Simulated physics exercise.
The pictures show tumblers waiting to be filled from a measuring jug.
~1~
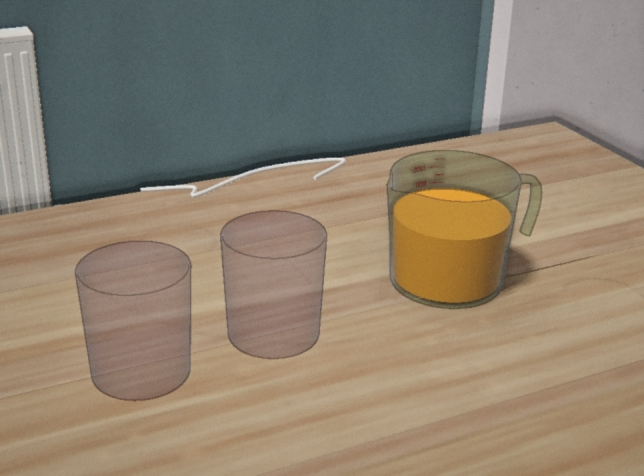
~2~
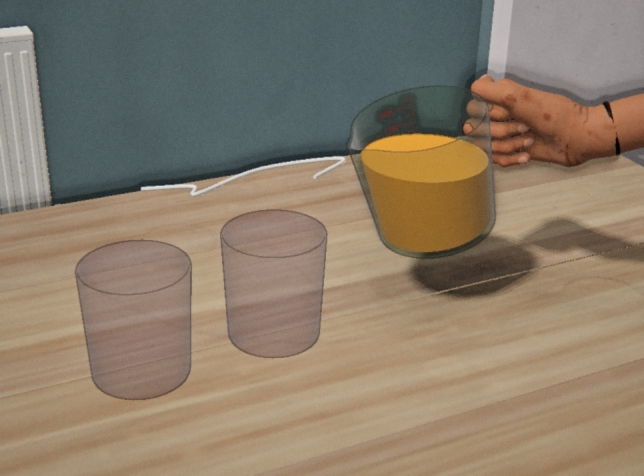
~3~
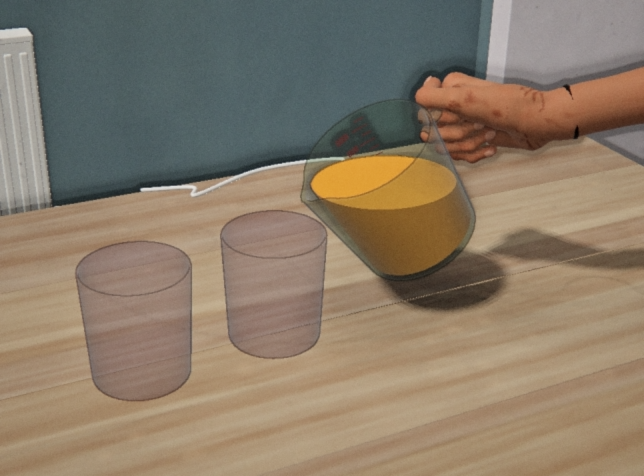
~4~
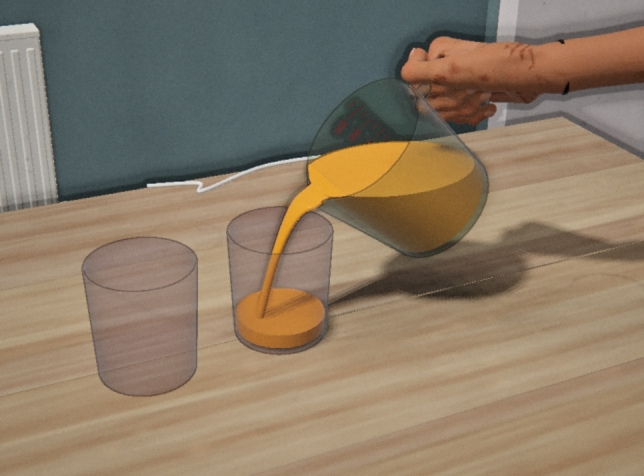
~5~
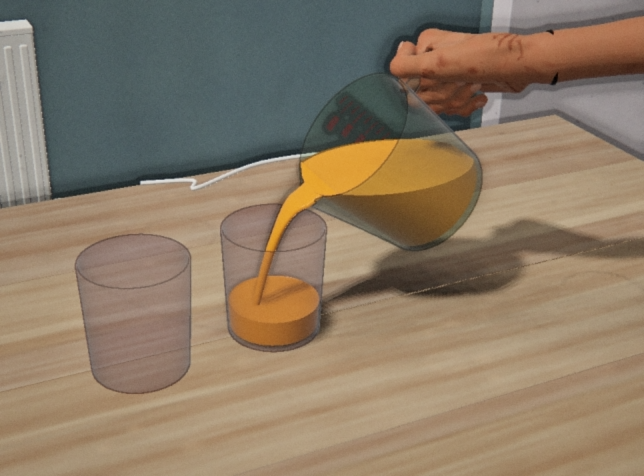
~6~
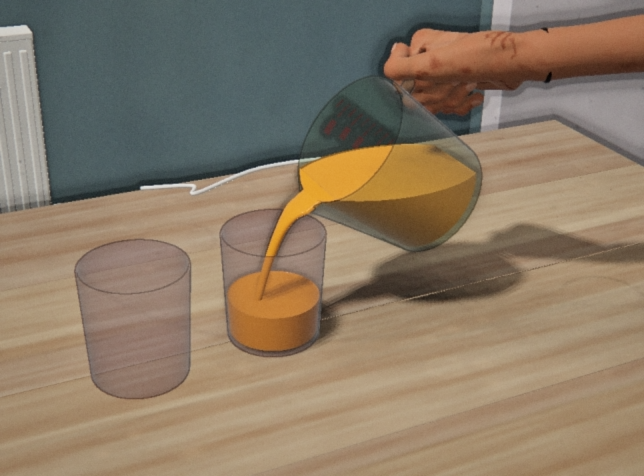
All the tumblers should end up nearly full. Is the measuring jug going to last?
What the measuring jug holds runs short.
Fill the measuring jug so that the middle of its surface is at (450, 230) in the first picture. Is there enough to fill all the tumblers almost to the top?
My call: Short.
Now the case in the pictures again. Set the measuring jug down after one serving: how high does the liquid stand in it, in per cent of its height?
Some 15 per cent.
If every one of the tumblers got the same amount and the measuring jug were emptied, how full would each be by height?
Roughly 65 per cent.
Shortly, the first is about two thirds full.
Then, the first is done and the measuring jug has about a quarter of its load.
At the finish, the measuring jug is empty with one filled and the next at about a third of a serving.
